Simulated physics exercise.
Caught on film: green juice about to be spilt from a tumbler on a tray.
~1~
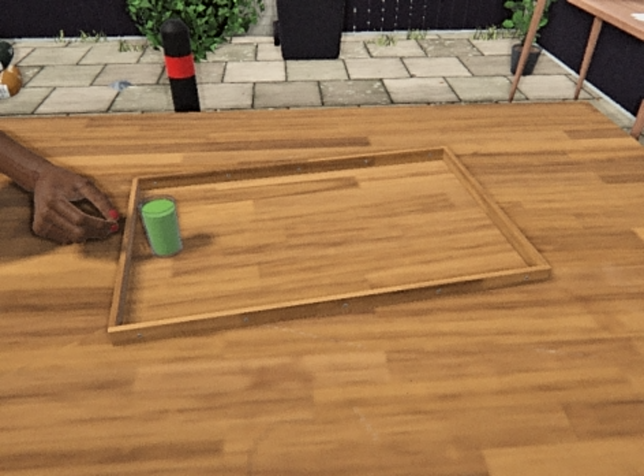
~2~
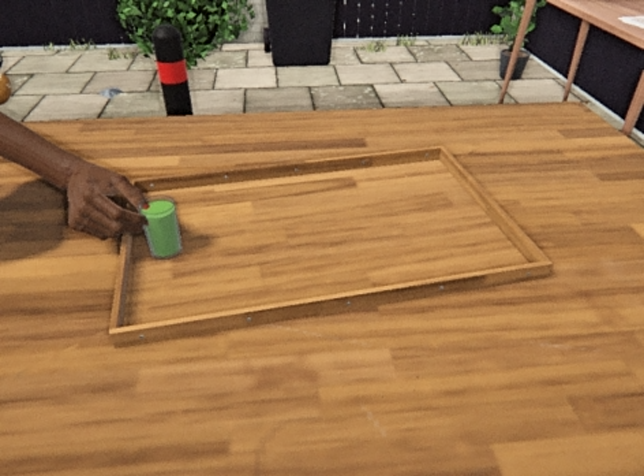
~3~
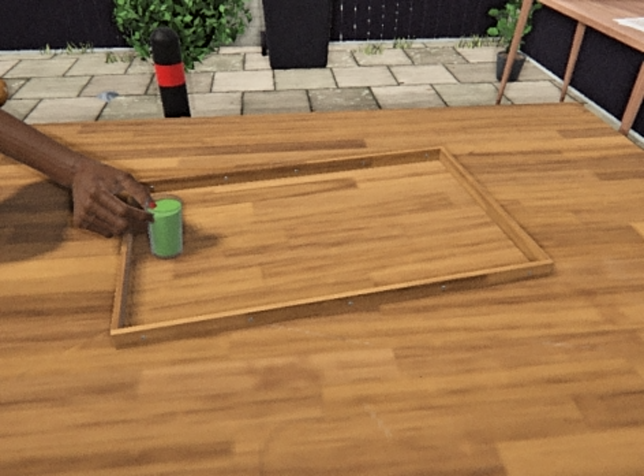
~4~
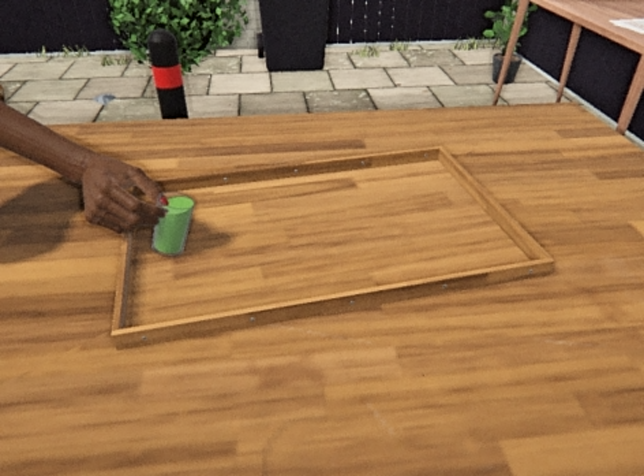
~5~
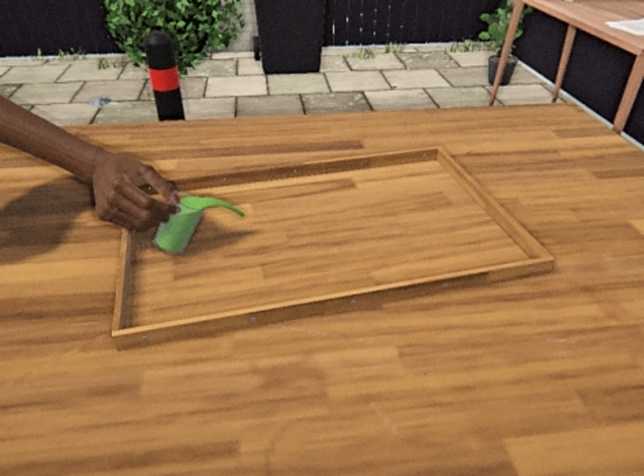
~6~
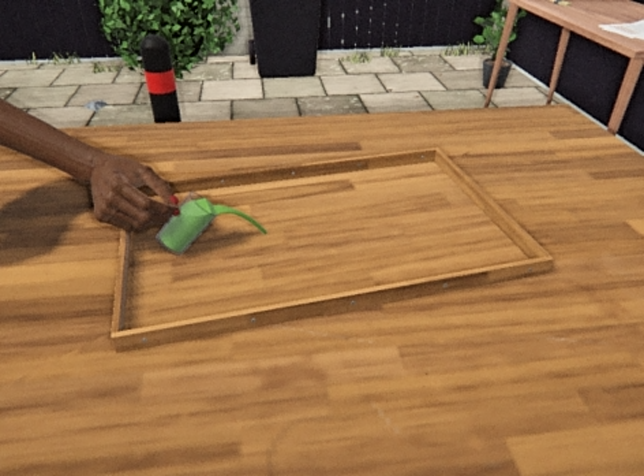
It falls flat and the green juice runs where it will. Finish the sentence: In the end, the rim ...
In the end, the rim holds the spill in.
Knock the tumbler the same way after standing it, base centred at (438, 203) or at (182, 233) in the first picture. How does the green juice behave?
First it gets out on to the top, then it stays in the tray.
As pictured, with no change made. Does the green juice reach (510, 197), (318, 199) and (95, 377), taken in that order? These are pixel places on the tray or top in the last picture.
So, first left alone, next got to, and last left alone.
Soon after, the tumbler lies in the tray; the puddle covers about as much as a plate; all of it is inside the rim.
Later, the puddle covers about as much as a tray; all of it is inside the rim.
In the end, the puddle covers about as much as a tray; all of it is inside the rim.
